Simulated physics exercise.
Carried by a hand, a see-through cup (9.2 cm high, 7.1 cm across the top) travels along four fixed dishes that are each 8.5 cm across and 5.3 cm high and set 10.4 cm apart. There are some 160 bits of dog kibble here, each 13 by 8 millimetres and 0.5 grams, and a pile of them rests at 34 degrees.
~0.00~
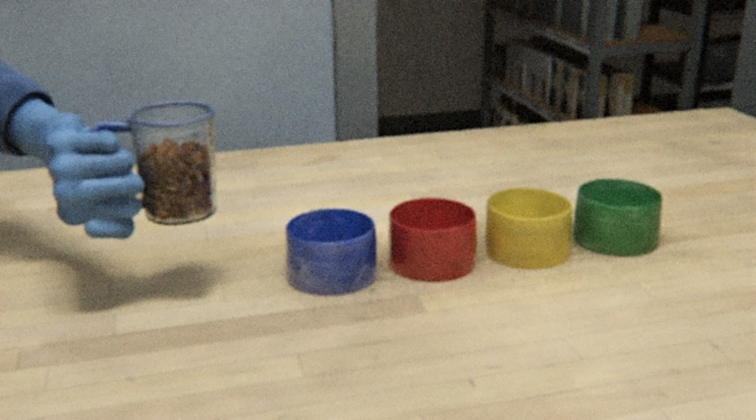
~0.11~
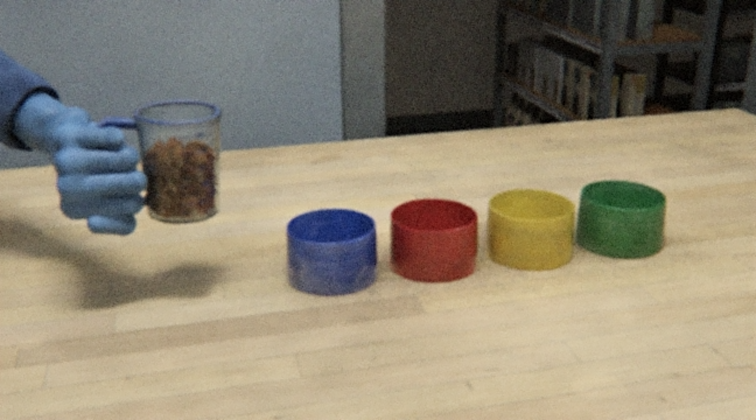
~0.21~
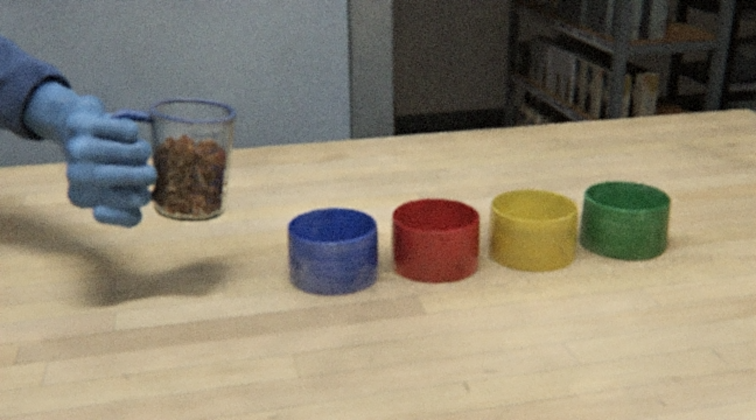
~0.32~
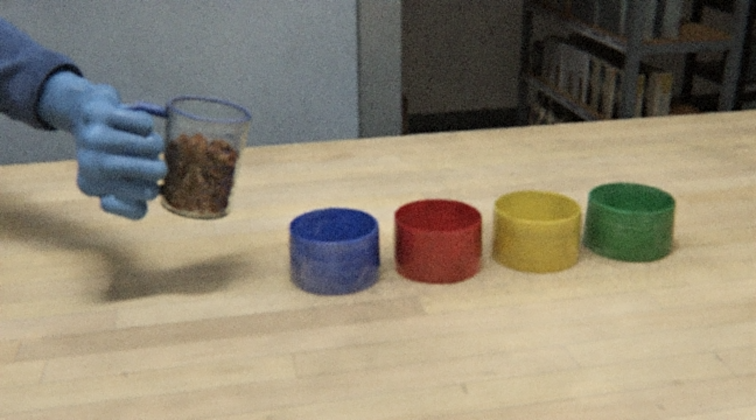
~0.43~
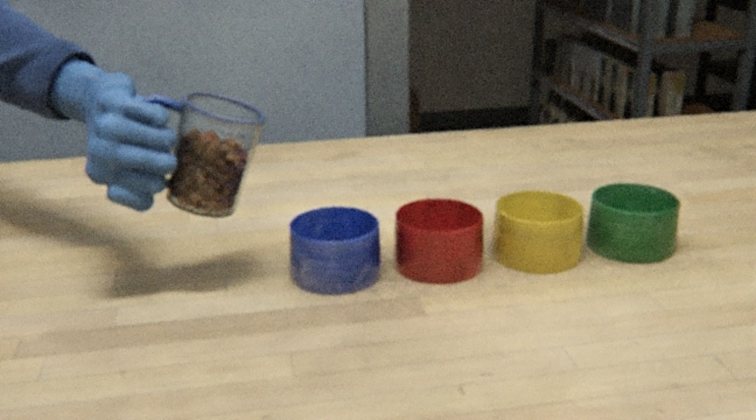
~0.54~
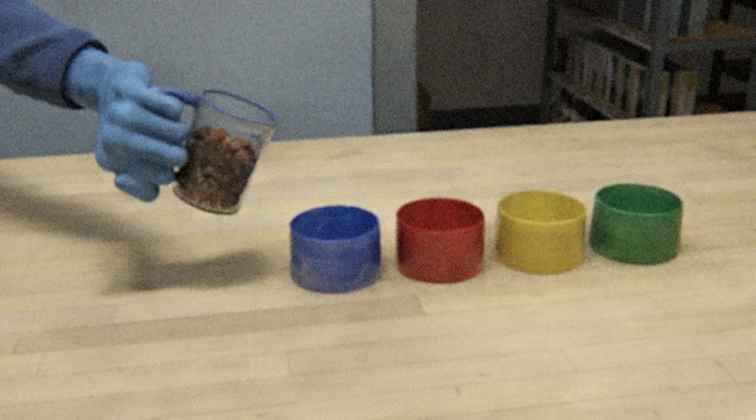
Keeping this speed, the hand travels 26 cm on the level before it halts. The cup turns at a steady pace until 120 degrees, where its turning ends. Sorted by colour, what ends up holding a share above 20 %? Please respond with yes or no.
Red dish yes, blue dish no, green dish no, yellow dish no, counter no.
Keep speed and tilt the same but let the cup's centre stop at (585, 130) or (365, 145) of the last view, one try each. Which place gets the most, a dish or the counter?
I'd bet on red for the first try and red for the second.
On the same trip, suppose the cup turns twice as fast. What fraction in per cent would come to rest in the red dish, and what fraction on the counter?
Then red ends at 0 and the counter at 30.
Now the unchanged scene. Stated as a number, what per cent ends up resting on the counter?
I'd reckon around 10 per cent.
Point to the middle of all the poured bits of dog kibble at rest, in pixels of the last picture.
Resting centre estimate: Around (452, 240).
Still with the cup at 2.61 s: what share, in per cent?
Around 35 per cent of the load.
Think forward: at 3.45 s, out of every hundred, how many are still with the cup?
About 0 percent.
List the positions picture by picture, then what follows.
In the first frame, cup at (176, 163), tilt 0 degrees, lip at (212, 111), moved 0.0 cm; middle of the pieces at (177, 178); blue dish at (331, 226); red dish at (433, 214); yellow dish at (529, 203); green dish at (620, 193).
In the second frame, cup at (181, 162), tilt 2 degrees, lip at (219, 111), moved 0.4 cm; middle of the pieces at (181, 177).
In the third frame, cup at (191, 160), tilt 7 degrees, lip at (234, 113), moved 1.3 cm; middle of the pieces at (190, 175).
In the fourth frame, cup at (203, 158), tilt 13 degrees, lip at (249, 115), moved 2.1 cm; middle of the pieces at (199, 173).
In the fifth frame, cup at (213, 156), tilt 18 degrees, lip at (263, 118), moved 3.0 cm; middle of the pieces at (208, 170).
In the sixth frame, cup at (223, 153), tilt 23 degrees, lip at (277, 120), moved 3.9 cm; middle of the pieces at (217, 167); blue dish at (335, 223); red dish at (440, 215); yellow dish at (541, 207); green dish at (639, 199). The cup turns about 50 degrees a second and travels 8 cm a second.
After 1.78 s, tilt 84 degrees; cup holds 100 %.
After 2.61 s, tilt 120 degrees; cup holds 35 %, red 65 %.
After 3.45 s, tilt 120 degrees; cup holds 0 %, red 90 %.
At rest (3.8 s), red 90 %, blue 0 %, green 0 %, yellow 0 %, counter 10 %.
